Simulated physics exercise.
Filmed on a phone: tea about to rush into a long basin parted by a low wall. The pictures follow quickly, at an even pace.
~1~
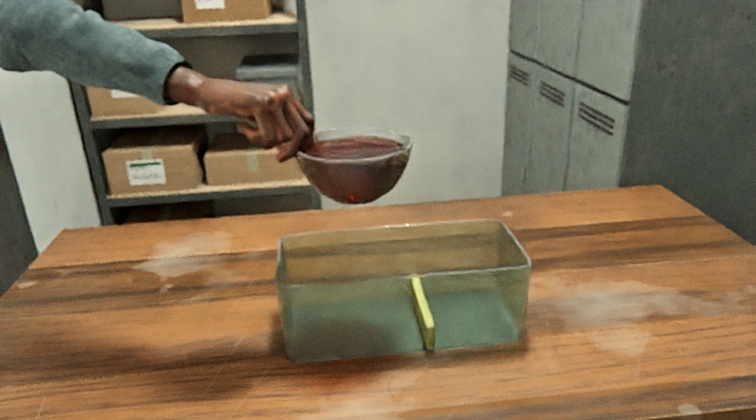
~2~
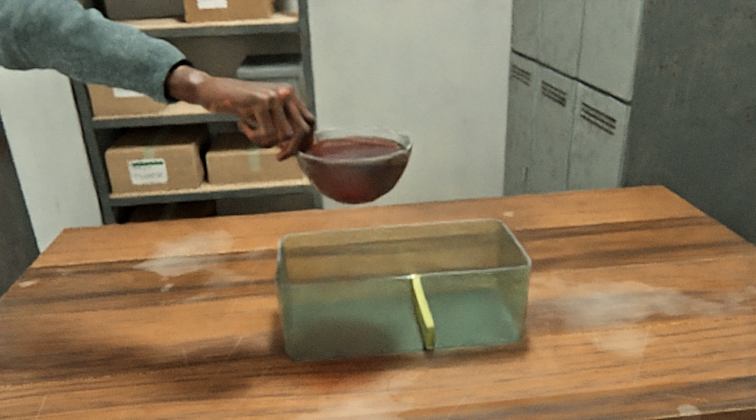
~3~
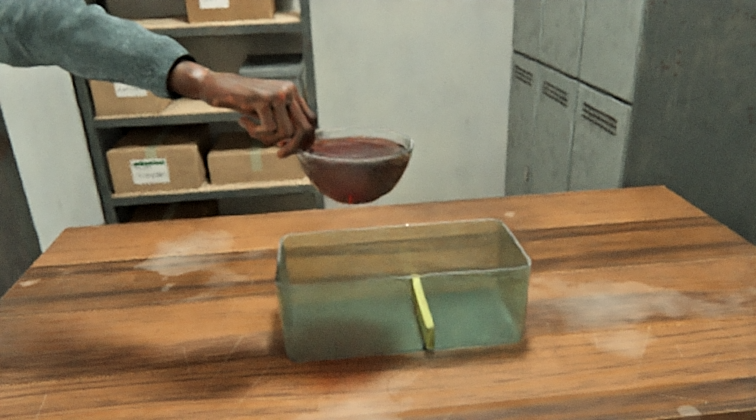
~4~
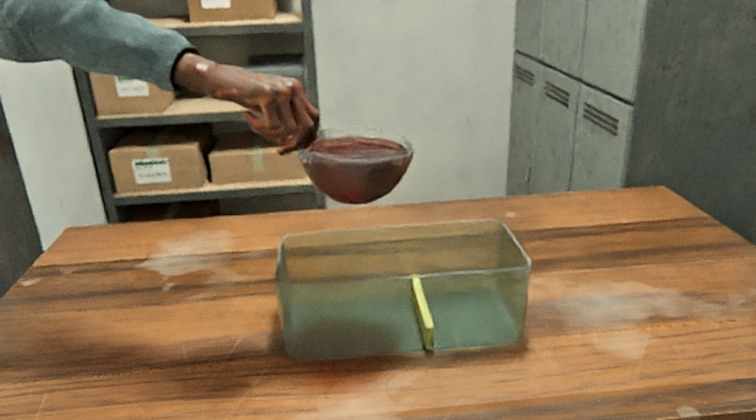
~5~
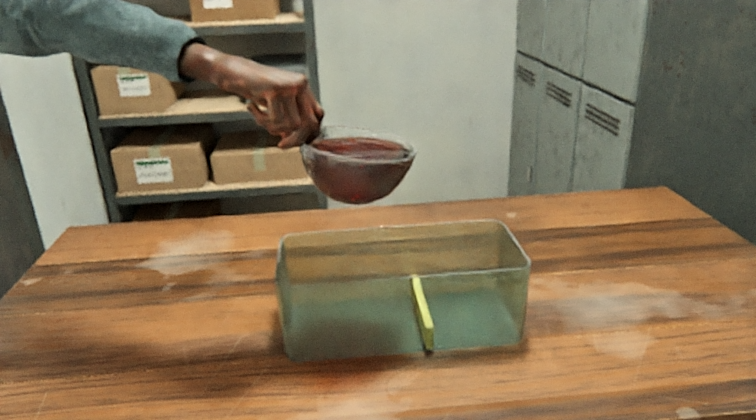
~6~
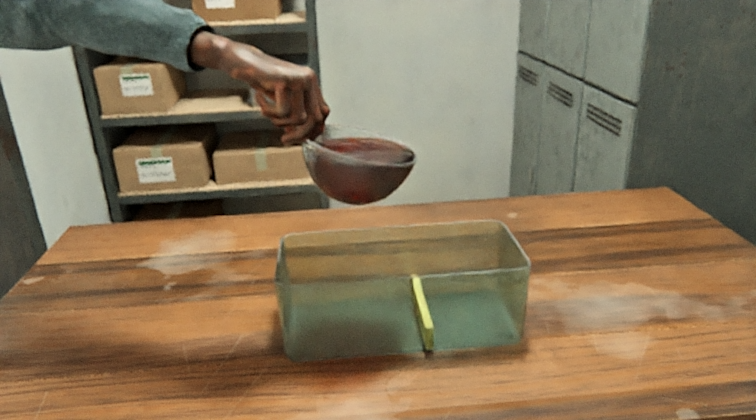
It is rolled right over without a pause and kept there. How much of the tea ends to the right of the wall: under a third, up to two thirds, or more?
The share right of the wall is over two thirds.
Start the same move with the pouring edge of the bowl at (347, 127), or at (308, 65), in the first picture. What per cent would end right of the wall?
The first gives 20 %, the second 10 %.
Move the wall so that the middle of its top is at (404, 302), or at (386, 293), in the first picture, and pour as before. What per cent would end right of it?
Roughly 85 per cent, and 95 per cent.
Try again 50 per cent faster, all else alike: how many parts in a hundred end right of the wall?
Some 65 per cent.
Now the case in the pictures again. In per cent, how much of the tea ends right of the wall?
About 80 per cent.
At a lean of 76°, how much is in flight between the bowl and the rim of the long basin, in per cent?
Close to 40 per cent.
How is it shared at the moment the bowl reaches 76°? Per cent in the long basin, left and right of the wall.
Some 0 per cent left and 30 right.
A moment on, the bowl is tipped on its side and 32 per cent is still to pour, 0 is left of the wall and 30 right of it.
Next, the bowl is tipped right over and 0 per cent is still to pour, 16 is left of the wall and 81 right of it.
Then the bowl is tipped right over and 0 per cent is still to pour, 19 is left of the wall and 80 right of it.
Later the bowl is tipped right over and 0 per cent is still to pour, 21 is left of the wall and 78 right of it.
Finally, 21 per cent lies left of the wall, 78 right of it and 1 outside.
